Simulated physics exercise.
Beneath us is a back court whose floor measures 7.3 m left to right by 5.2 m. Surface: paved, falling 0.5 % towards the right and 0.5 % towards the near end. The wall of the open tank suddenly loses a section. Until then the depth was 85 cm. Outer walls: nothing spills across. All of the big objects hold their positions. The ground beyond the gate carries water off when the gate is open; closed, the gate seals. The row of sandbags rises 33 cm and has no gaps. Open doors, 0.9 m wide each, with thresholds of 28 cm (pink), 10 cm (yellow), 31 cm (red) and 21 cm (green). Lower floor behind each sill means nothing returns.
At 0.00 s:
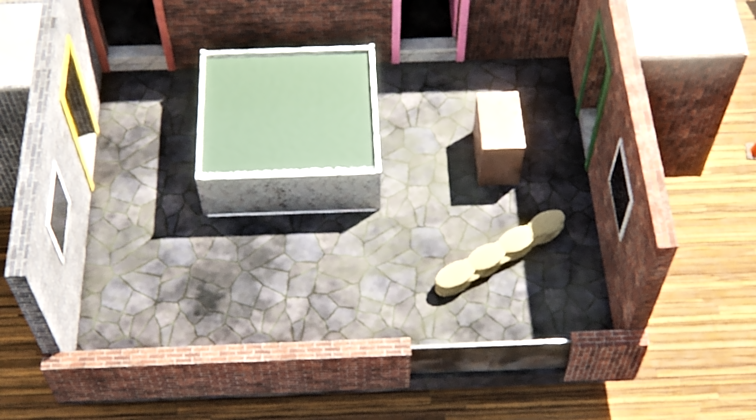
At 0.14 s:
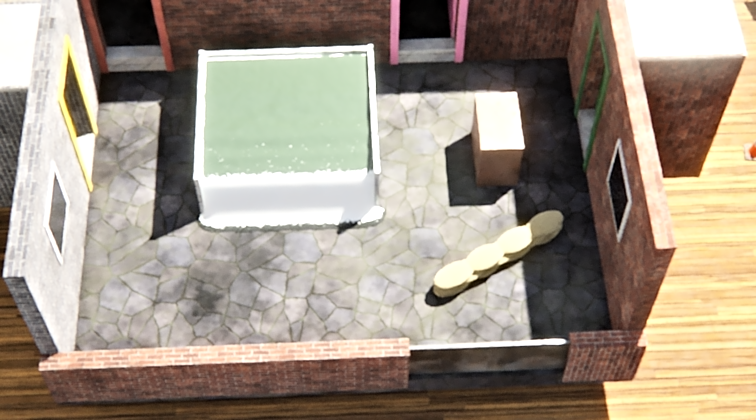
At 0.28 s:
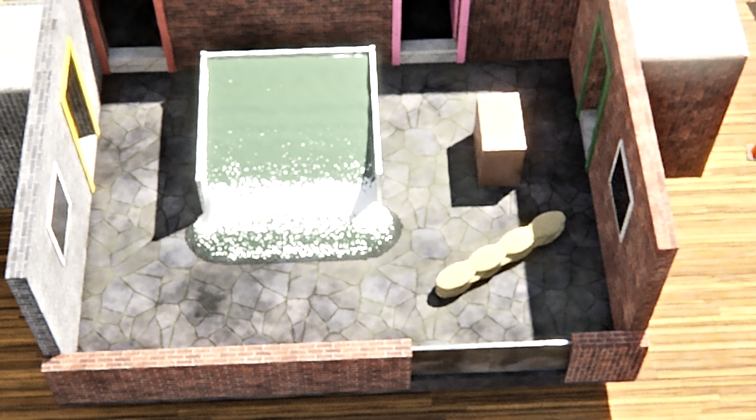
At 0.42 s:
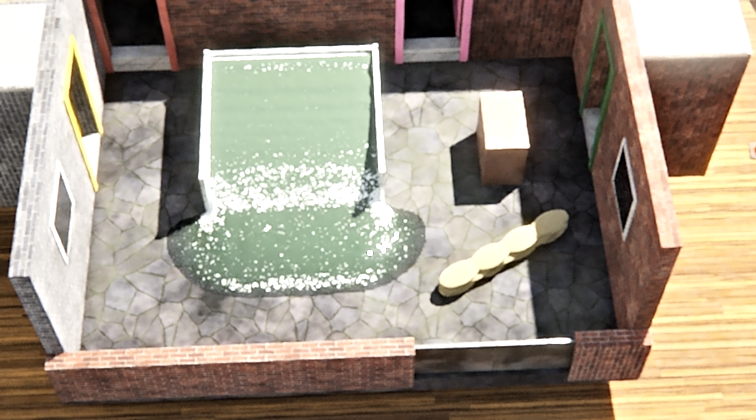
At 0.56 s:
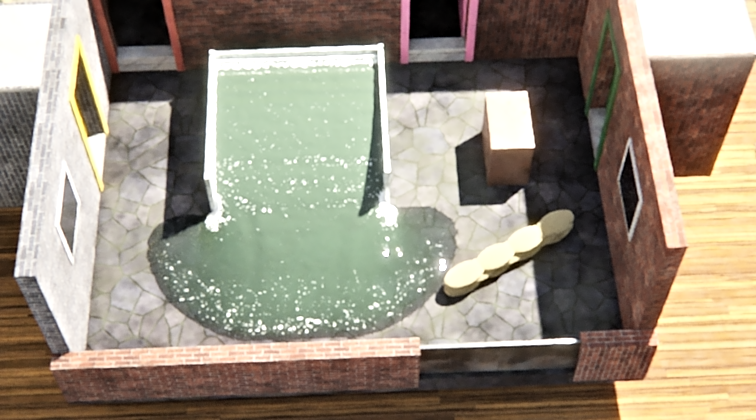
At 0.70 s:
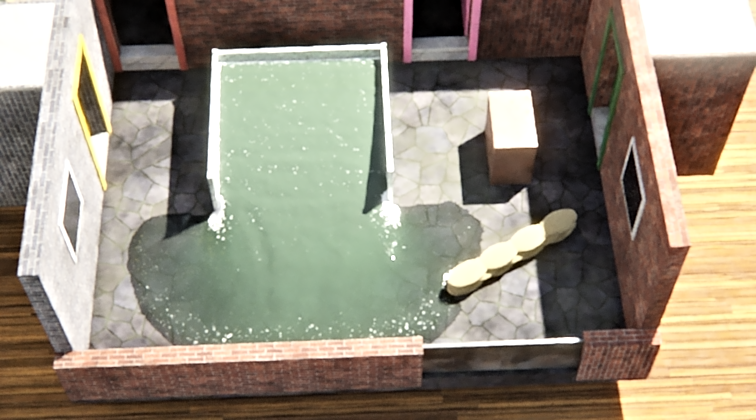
Green water pouring from the open front of a tank, spreading across a walled stone-paved court towards the near wall and sandbags.
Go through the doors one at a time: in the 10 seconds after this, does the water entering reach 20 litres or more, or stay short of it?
Outcome: The pink door will most likely respect the limit, the yellow door will most likely bust the limit, the red door will most likely respect the limit, the green door will most likely respect the limit.
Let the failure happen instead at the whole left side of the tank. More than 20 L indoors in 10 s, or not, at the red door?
Then the red door ends up out of bounds.
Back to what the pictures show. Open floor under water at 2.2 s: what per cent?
I'd say around 50 % is wet.
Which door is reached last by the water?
Pink.
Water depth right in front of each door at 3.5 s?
Depths in cm: Pink 0, yellow 7, red 15, green 7.
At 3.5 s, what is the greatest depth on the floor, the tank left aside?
40 cm or so.
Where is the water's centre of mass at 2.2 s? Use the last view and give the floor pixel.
Centre: Roughly (307, 262) px.
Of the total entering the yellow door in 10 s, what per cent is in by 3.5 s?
Roughly 0%.
After 1.4 s water covers 40 % of the floor and is deepest (57 cm) near (315, 354); pink door not reached, yellow door not reached, red door not reached, green door not reached.
After 2.2 s water covers 50 % of the floor and is deepest (59 cm) near (101, 374); pink door not reached, yellow door not reached, red door not reached, green door not reached.
After 3.5 s water covers 75 % of the floor and is deepest (40 cm) near (621, 354); pink door not reached, yellow door 7 cm at the sill, 0 L in, red door 15 cm at the sill, 0 L in, green door 7 cm at the sill, 0 L in.
After 6.0 s water covers 95 % of the floor and is deepest (29 cm) near (475, 360); pink door 15 cm at the sill, 0 L in, yellow door 8 cm at the sill, 0 L in, red door 24 cm at the sill, 0 L in, green door 11 cm at the sill, 0 L in.
After 10.0 s water covers 95 % of the floor and is deepest (21 cm) near (578, 92); pink door 16 cm at the sill, 0 L in, yellow door 10 cm at the sill, 52 L in, red door 10 cm at the sill, 0 L in, green door 15 cm at the sill, 0 L in.
